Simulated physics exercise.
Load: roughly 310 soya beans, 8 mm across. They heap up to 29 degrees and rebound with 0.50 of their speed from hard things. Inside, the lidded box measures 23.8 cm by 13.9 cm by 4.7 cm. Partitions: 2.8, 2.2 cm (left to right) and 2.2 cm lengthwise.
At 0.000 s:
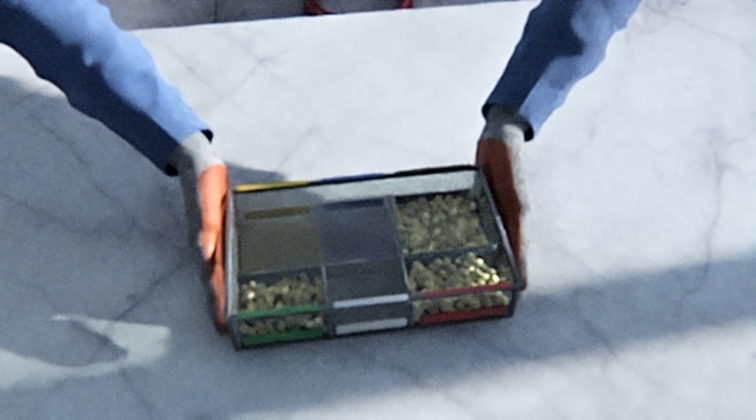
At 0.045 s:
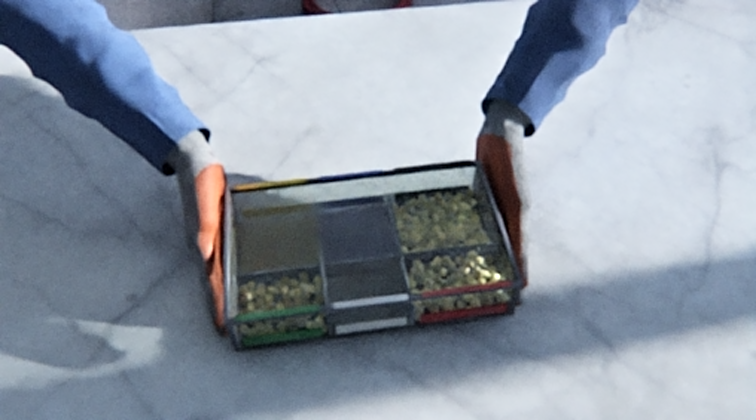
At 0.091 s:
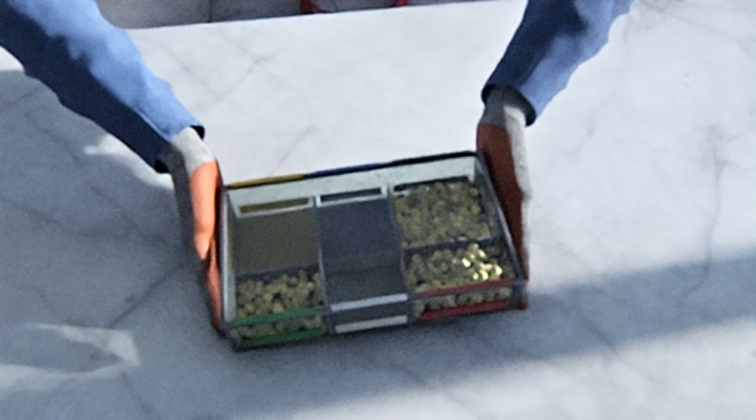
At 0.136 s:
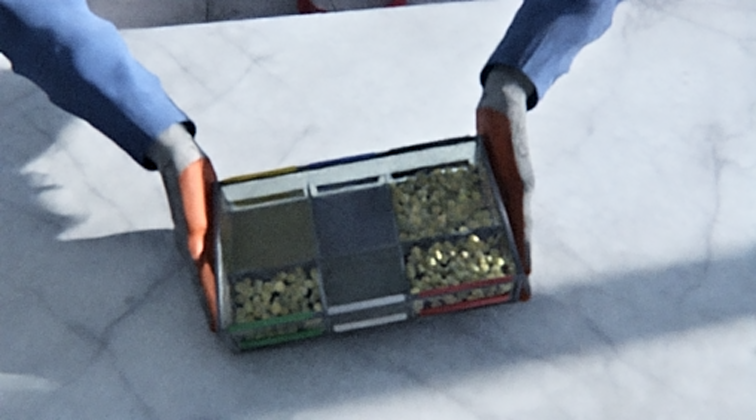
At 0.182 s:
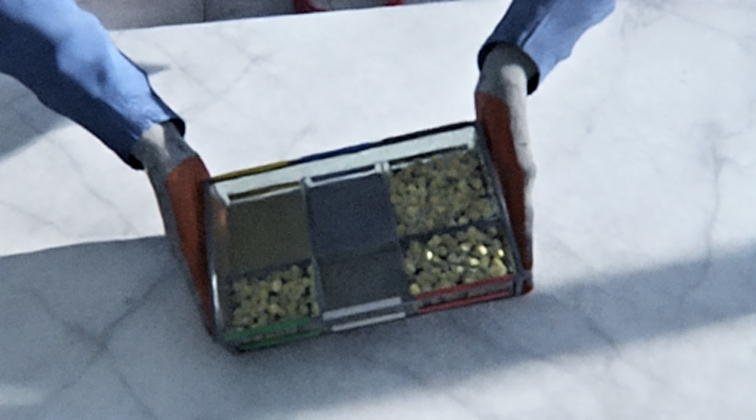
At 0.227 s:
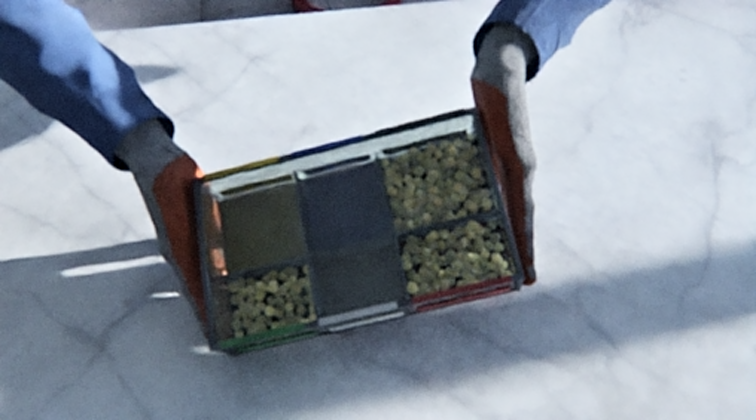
Two gloved hands with blue sleeves grip the left and right sides of a clear-lidded box above a pale, veined marble surface, seen from above in sunlight and shadow. Tan beans fill the two right compartments and the lower left one, beside darker sections, with green and red strips along the near edge. The hands steadily tilt the box, its left front corner lowest, while the view stays still.
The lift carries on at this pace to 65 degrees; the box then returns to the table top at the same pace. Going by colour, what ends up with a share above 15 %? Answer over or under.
Red compartment: Over; blue compartment: Under; green compartment: Over; yellow compartment: Under; white compartment: Over; black compartment: Over.
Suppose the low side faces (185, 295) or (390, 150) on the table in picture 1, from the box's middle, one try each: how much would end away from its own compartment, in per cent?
Some 35 and 10 per cent.
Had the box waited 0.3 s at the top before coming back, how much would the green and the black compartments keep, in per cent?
Green 30; black 25.
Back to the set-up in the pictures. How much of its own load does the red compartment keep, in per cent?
About 90 per cent.
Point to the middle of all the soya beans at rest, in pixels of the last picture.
Around (415, 298).
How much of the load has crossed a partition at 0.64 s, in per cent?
Some 15 per cent.
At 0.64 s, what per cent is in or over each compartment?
Red 35, blue 0, green 25, yellow 0, white 10, black 35.
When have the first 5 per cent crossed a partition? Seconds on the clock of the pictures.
At about 0.60 s.
After 0.64 s, tilt 62 degrees; red 35 %, green 25 %, white 10 %, black 35 %.
After 0.91 s, tilt 25 degrees; red 30 %, green 25 %, white 20 %, black 25 %.
Then, at 1.29 s, tilt 0 degrees; red 30 %, green 25 %, white 20 %, black 25 %.
At rest (1.6 s), red 30 %, blue 0 %, green 25 %, yellow 0 %, white 20 %, black 25 %.
